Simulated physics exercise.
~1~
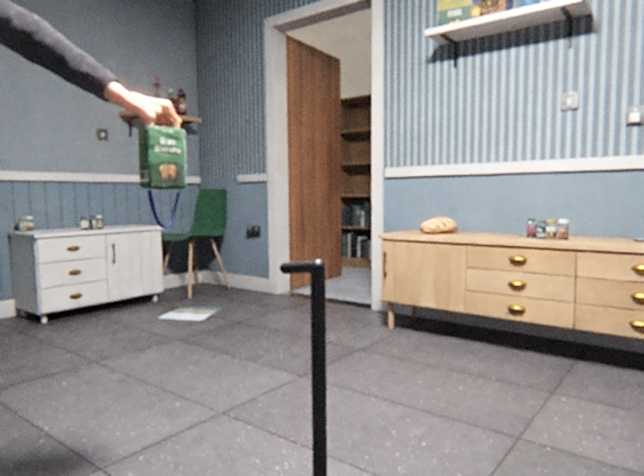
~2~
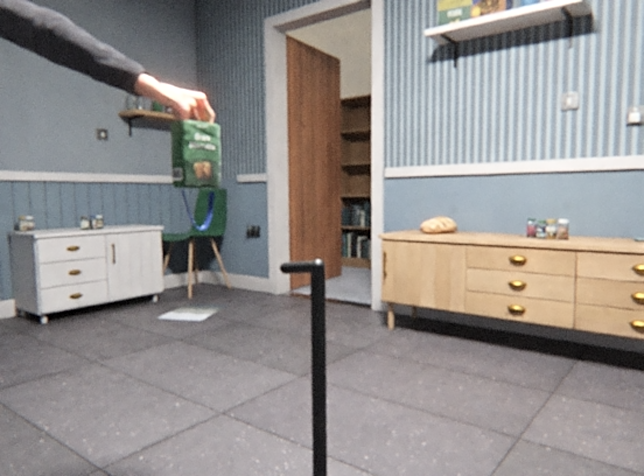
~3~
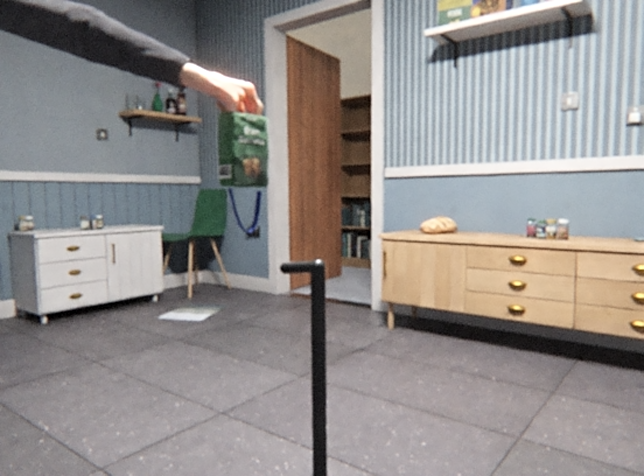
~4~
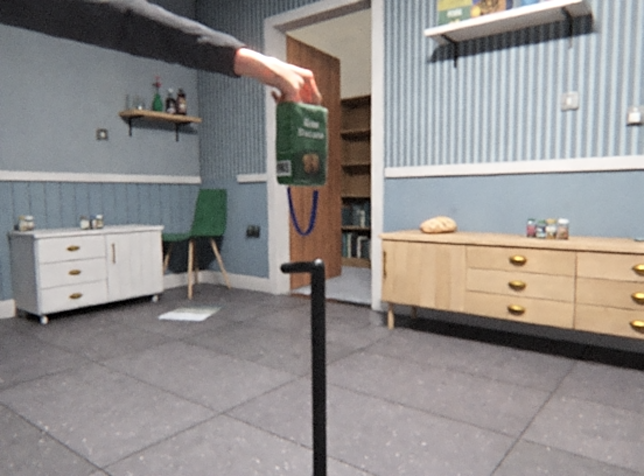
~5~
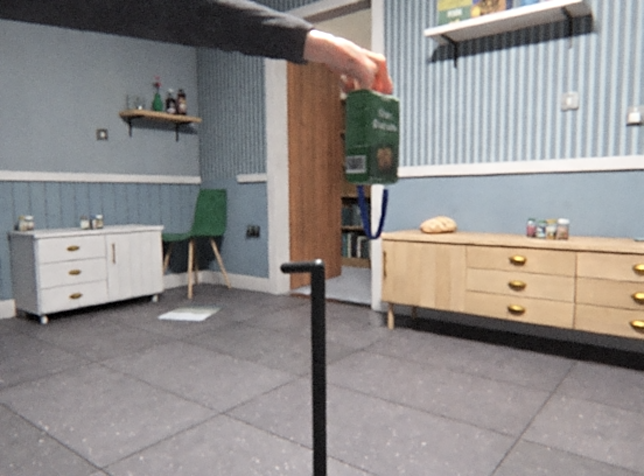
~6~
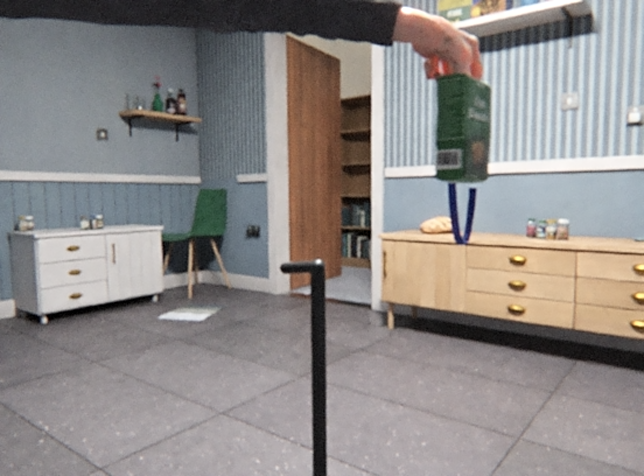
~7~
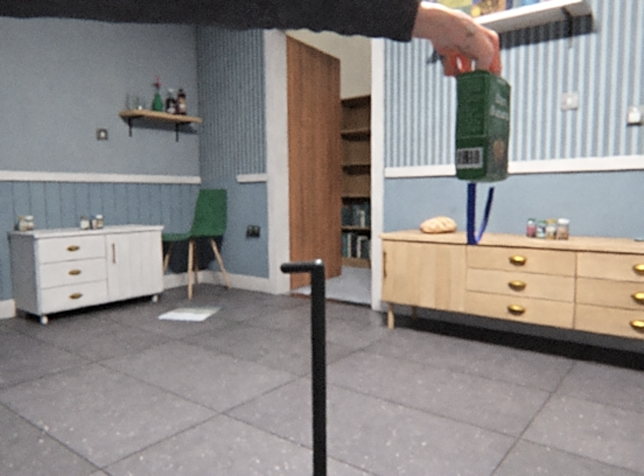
Hand carrying a green packet with a dangling blue loop rightward above a black hooked post, passing it without catching.
